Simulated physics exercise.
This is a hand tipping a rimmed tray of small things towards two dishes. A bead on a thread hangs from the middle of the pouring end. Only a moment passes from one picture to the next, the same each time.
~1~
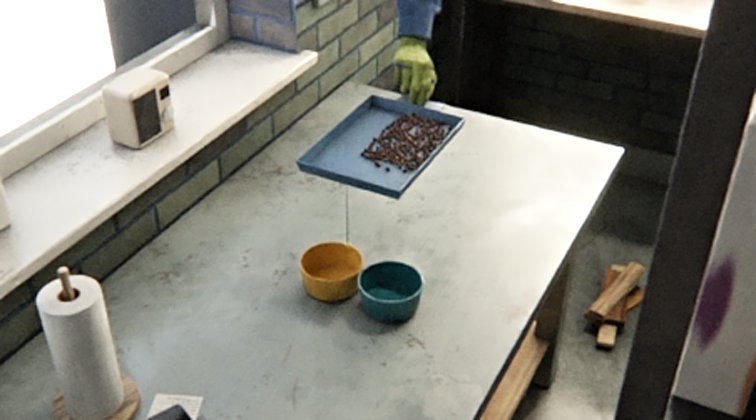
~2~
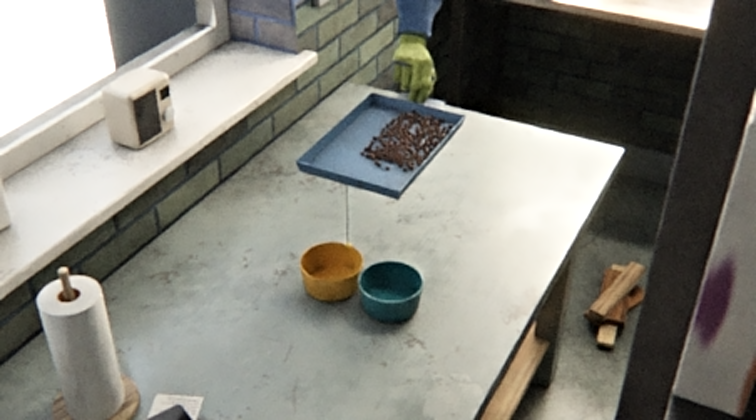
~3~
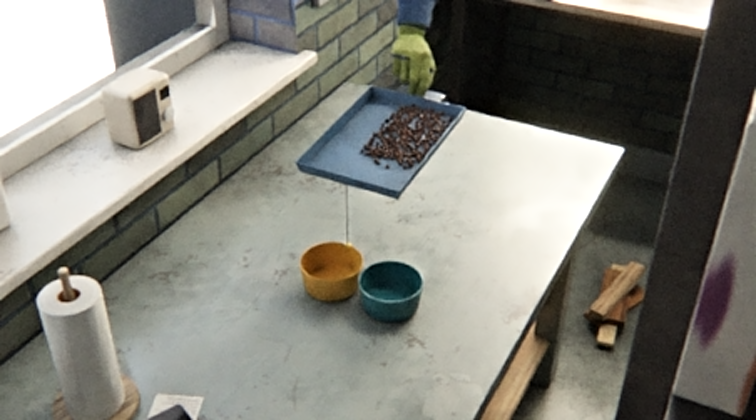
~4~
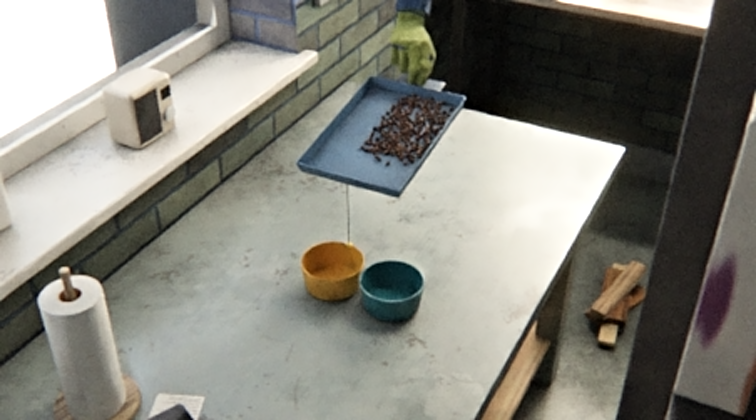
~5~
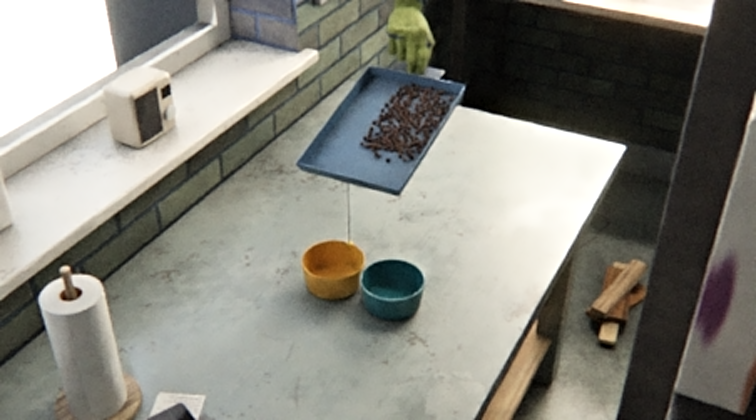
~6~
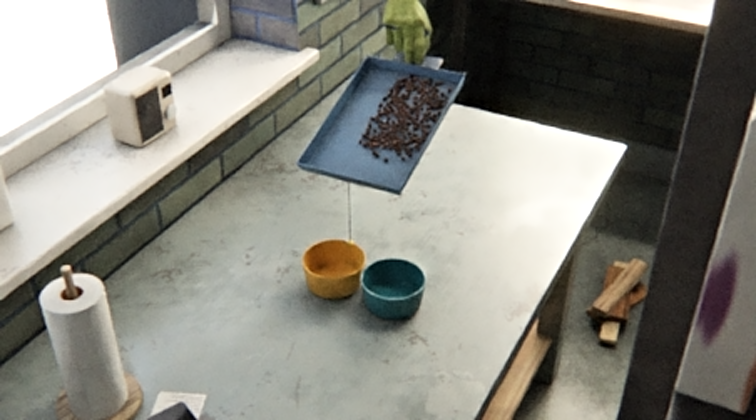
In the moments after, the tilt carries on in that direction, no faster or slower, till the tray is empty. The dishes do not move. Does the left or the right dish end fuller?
It favours the left-hand dish.
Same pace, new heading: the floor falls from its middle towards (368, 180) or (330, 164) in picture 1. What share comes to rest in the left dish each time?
First some 10, then 0 per cent.
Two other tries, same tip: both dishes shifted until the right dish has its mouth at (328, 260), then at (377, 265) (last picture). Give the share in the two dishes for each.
Roughly 70 per cent, and 60 per cent.
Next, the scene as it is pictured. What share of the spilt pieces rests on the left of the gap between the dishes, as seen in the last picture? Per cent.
Some 100 per cent.
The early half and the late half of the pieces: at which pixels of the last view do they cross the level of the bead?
Around (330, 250) and then (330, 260).
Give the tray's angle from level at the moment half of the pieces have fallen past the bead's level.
Near 110 degrees.
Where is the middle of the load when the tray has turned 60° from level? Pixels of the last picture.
Around (350, 179).
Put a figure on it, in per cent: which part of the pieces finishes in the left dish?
About 50 per cent.
Soon, tray tipped steeply; most on the tray; a small part in the air.
A while on, tray tipped right over; about half on the tray; a stray few in the right dish; a small part in the left dish; a small part outside both; about a quarter in the air.
Towards the end, tray tipped past a quarter turn; a small part in the right dish; about half in the left dish; about a third outside both.
Finally, tray tipped past a quarter turn; a small part in the right dish; about half in the left dish; about a third outside both.
